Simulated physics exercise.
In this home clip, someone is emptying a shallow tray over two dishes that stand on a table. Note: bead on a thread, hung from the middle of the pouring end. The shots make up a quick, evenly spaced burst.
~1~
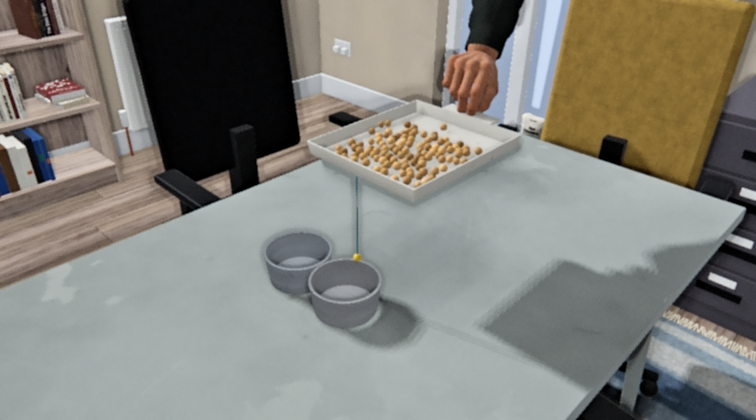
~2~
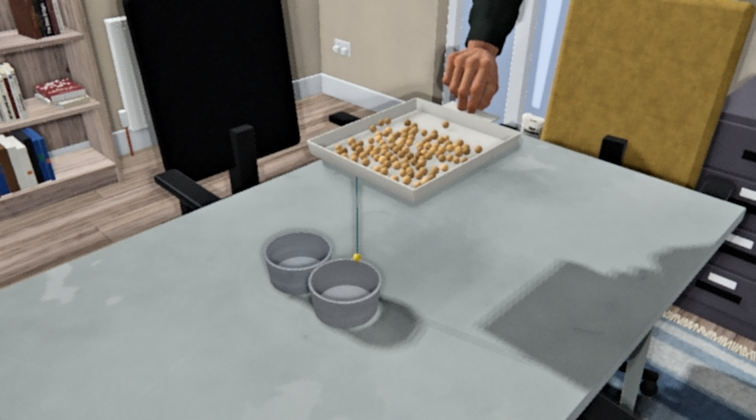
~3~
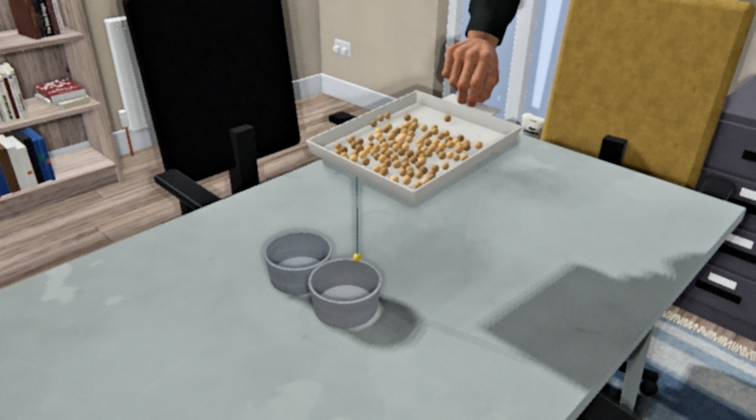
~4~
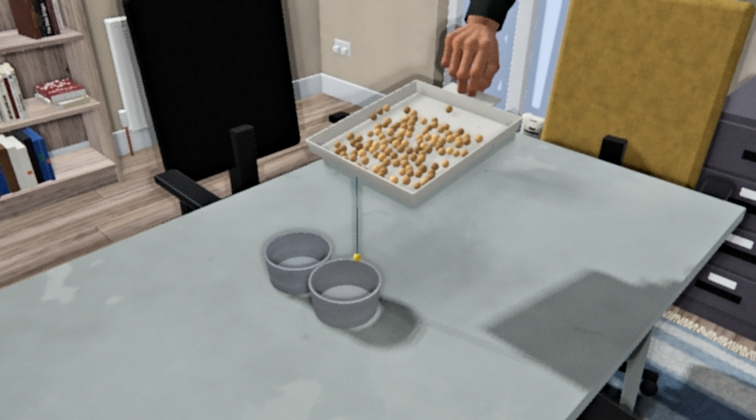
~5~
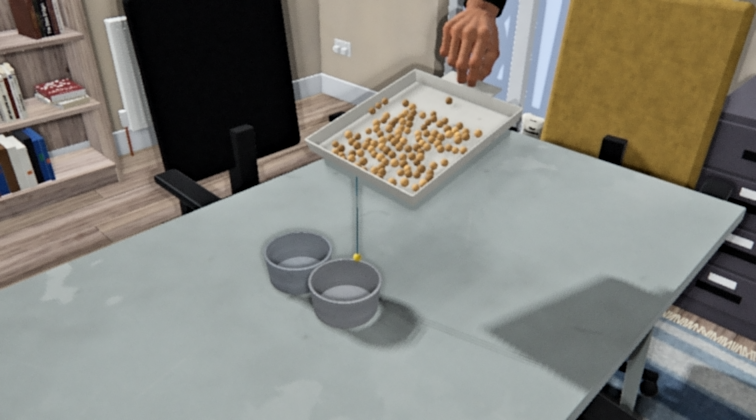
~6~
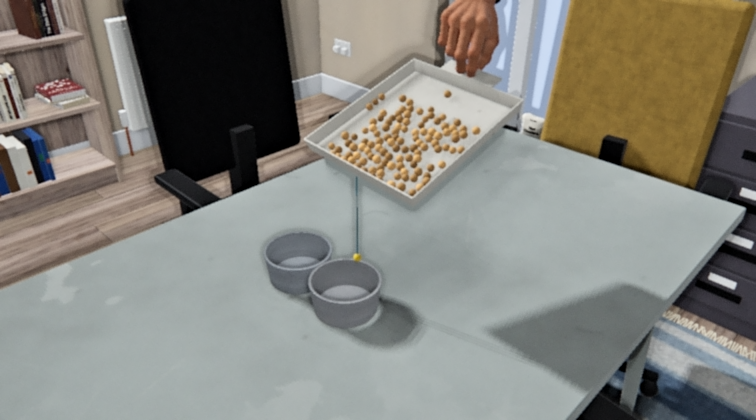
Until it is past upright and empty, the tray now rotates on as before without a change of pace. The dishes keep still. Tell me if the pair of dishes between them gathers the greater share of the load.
They do not.
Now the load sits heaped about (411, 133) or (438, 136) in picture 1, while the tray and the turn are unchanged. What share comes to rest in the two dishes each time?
First some 30, then 20 per cent.
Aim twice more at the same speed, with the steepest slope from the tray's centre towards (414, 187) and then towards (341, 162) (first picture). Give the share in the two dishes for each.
Well, 0 percent for one and then 90 percent for the other.
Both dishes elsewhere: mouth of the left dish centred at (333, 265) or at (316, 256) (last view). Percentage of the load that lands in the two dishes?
Around 70 and then 50 per cent.
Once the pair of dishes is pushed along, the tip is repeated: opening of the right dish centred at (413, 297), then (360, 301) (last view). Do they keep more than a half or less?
Earlier try a minority share, later try a majority share.
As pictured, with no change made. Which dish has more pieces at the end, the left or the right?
That's the right side.
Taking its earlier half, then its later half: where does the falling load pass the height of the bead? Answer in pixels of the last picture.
At (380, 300) for the first part, then at (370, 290) for the others.
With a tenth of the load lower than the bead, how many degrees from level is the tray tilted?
Close to 85° of tilt at that moment.
Shortly afterwards, tray tipped steeply; all but a few on the tray; only a few in the air.
Next, tray tipped past a quarter turn; near a quarter on the tray; near a quarter in the right dish; near a third outside both; near a quarter in the air.
Some moments later, tray tipped past a quarter turn; near a third in the right dish; near two thirds outside both.
In the end, tray tipped past a quarter turn; near a third in the right dish; none at all in the left dish; near two thirds outside both.
